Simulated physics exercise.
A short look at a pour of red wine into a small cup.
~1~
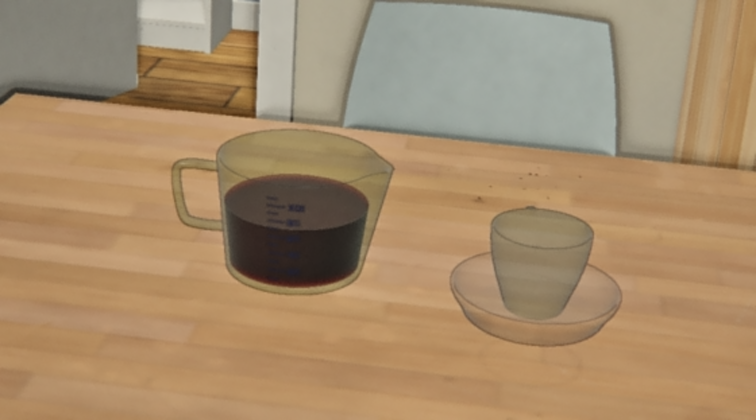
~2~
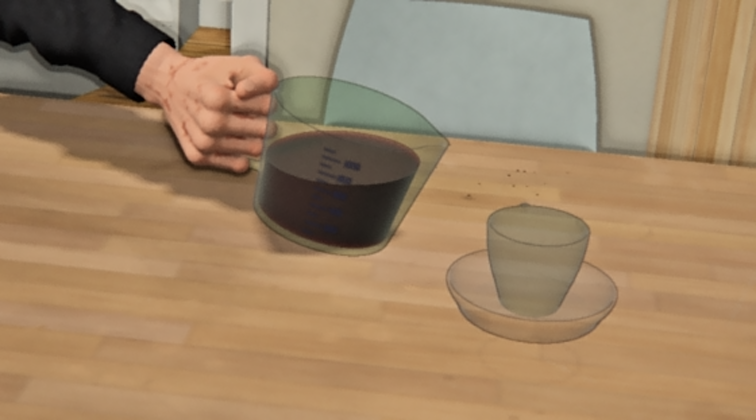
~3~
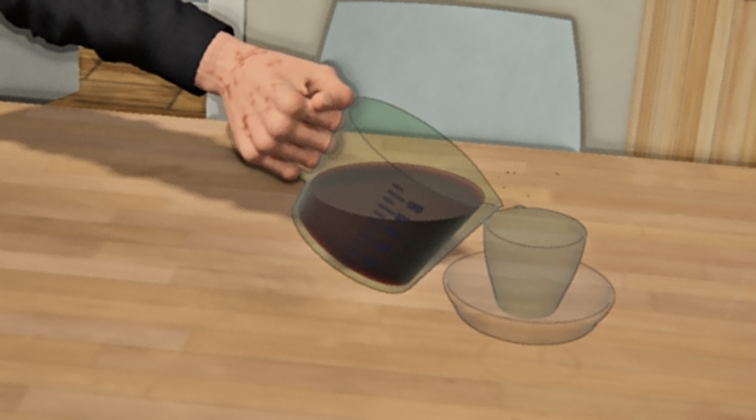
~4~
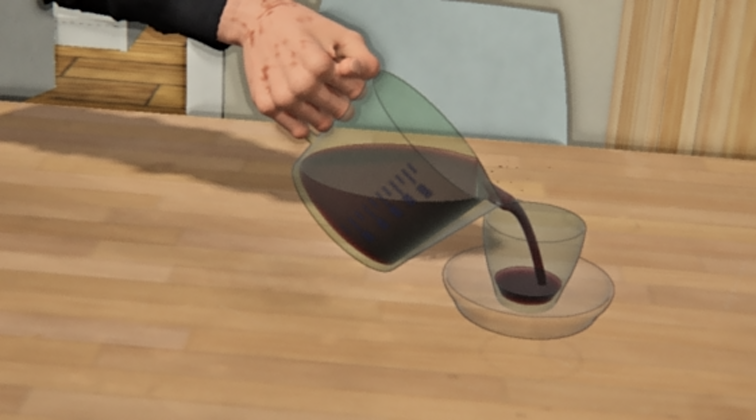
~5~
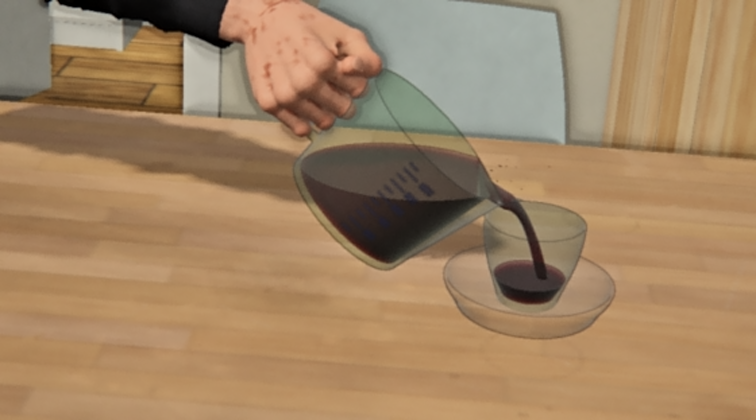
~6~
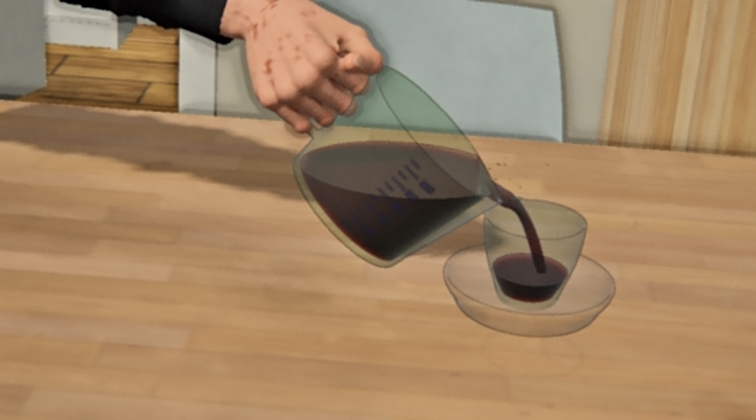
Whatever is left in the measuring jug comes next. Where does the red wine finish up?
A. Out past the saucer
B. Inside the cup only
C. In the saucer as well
Out past the saucer (A).
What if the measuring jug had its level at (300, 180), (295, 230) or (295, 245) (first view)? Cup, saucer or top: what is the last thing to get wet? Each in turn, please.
One after the other: On to the top, reaches the saucer, cup only.
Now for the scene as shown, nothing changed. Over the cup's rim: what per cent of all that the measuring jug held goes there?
It comes out near 60 per cent.
Soon after, the cup is full to the brim; the saucer is wet, with room to spare.
Later, the cup is full to the brim; the saucer is full and running over.
In the end, the cup is full to the brim; the saucer is full and running over.
